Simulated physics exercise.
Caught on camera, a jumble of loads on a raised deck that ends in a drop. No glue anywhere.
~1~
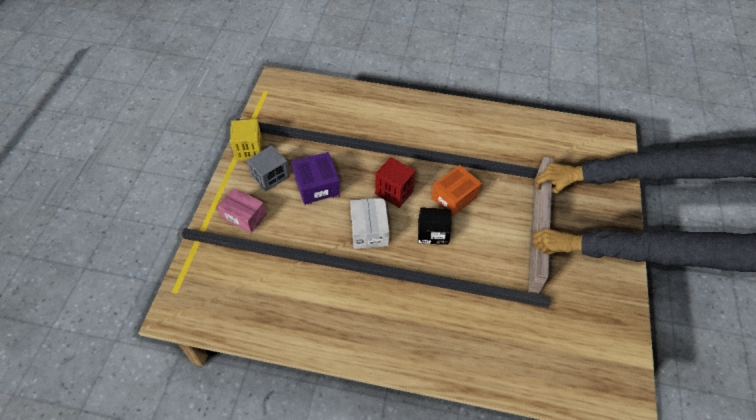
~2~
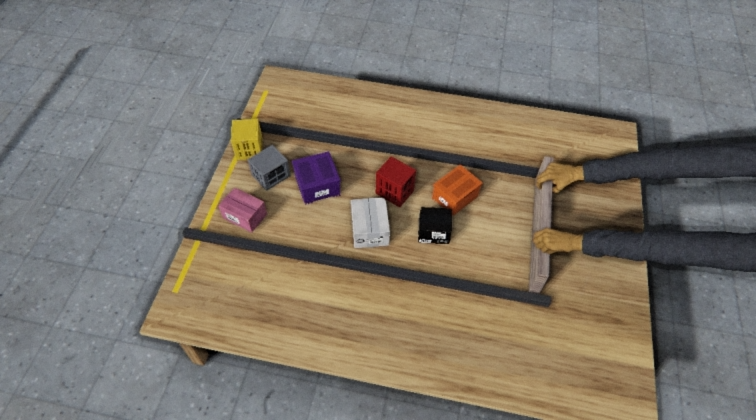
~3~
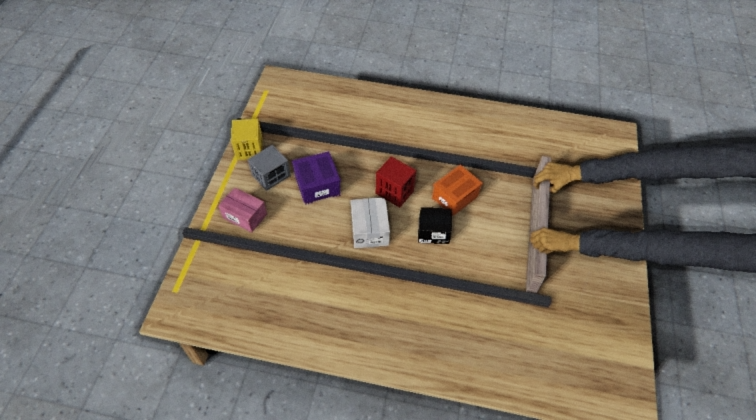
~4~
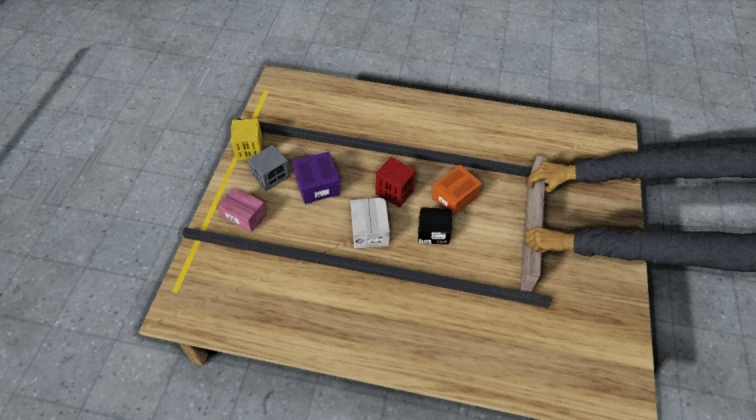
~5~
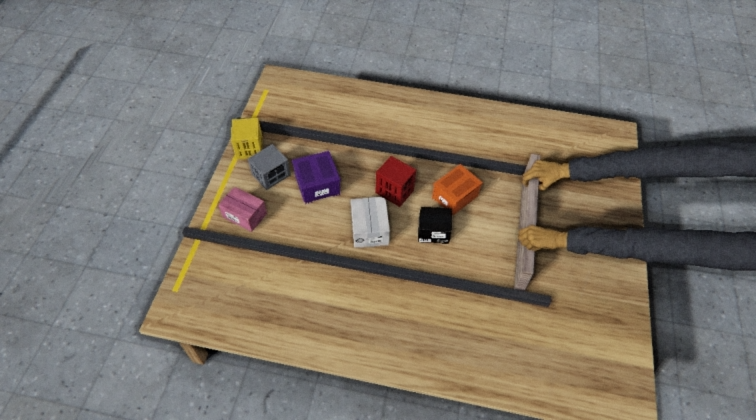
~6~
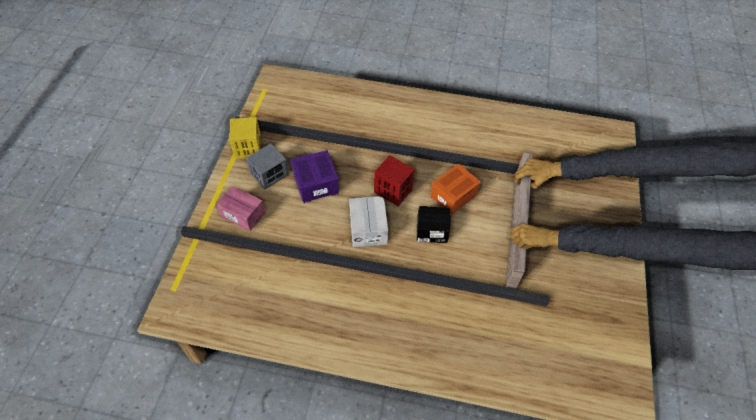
Two gloved hands in dark sleeves, reaching in from the right, hold a wooden plank upright across two dark rails on a wooden table, seen from above on a grey tiled floor. Between the rails sit yellow, grey and pink boxes near a yellow tape line at left, then purple, white, red, black and orange ones. The hands slide the plank slightly left, while the boxes stay put.
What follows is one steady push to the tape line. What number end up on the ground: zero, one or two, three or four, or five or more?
The number that fall off is five or more.
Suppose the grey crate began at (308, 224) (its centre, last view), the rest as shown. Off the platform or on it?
Then it is lost.
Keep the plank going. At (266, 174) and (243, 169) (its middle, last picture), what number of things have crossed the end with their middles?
Past the end: 3 and 5.
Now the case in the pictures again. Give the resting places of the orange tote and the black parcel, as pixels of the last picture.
The orange tote stops around (214, 156); the black parcel around (203, 181).
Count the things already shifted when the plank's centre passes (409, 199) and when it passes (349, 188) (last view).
By then 4, and 6.
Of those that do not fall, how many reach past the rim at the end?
3 of them.
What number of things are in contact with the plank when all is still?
It touches 3.
A little later, none off yet; yellow crate at rest near (246, 138); pink parcel at rest near (241, 209); grey crate at rest near (268, 167).
Next, none off yet; yellow crate at rest near (246, 138); pink parcel at rest near (241, 209); grey crate shifted about its own width near (242, 164).
Later still, one off so far; yellow crate shifted a little near (244, 134); pink parcel shifted about its own width near (185, 208); grey crate fallen near (206, 213).
When it is over, the number that fall off is five or more; down, red crate, white parcel, purple tote, grey crate and pink parcel.
